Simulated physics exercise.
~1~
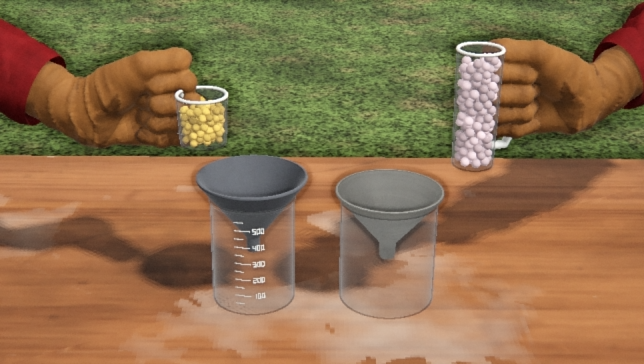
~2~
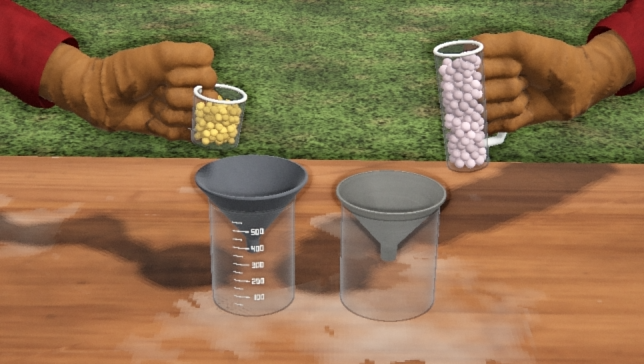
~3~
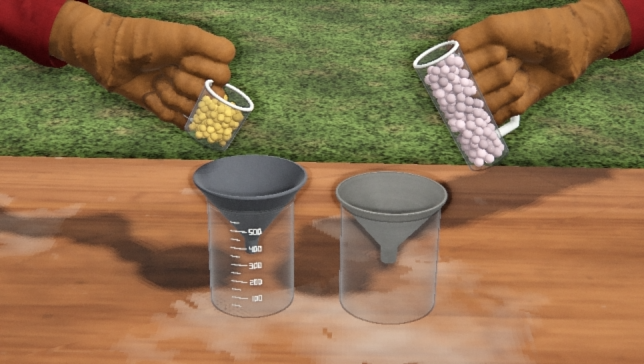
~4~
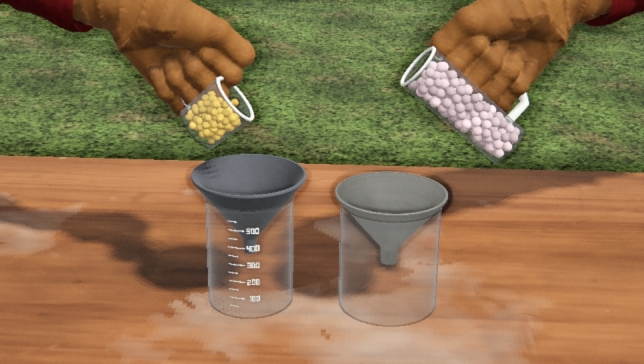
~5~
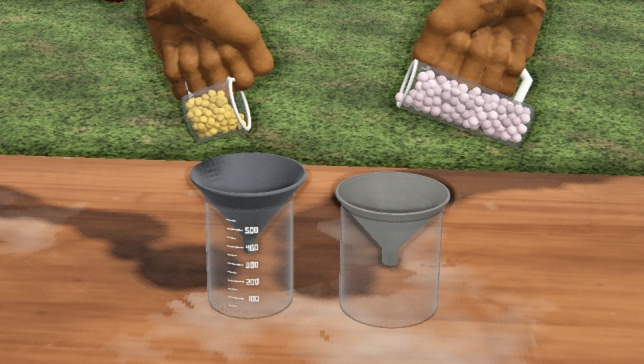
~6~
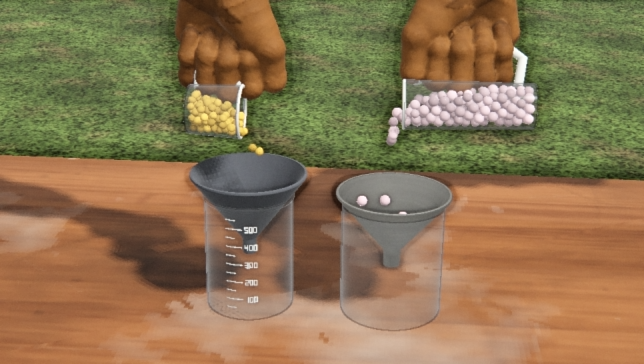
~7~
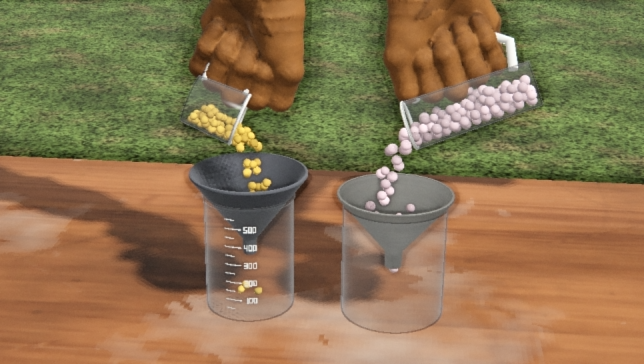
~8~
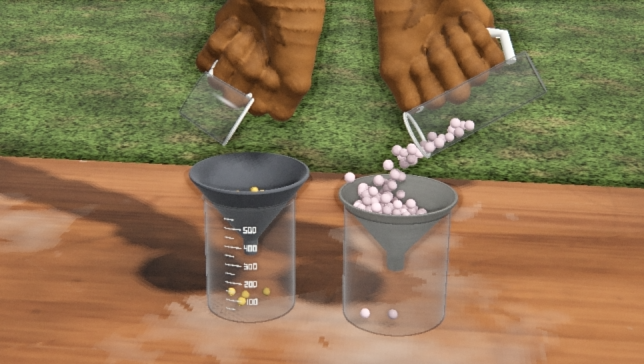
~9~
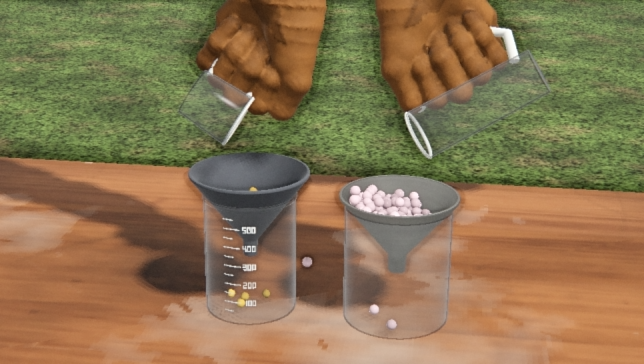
Two brown-gloved hands with red sleeves hold clear cups above a wooden table edged by grass, seen from slightly above, the left cup holding yellow beads and the taller right one pale pink beads. Below stand two clear jars topped with grey funnels, the left one darker. The hands tip the cups inward and the beads tumble into the funnels. The left cup empties first, then the right. A few beads reach each jar and one pink bead drops outside, while pink beads stay heaped in the right funnel and the left funnel's yellow beads remain jammed.
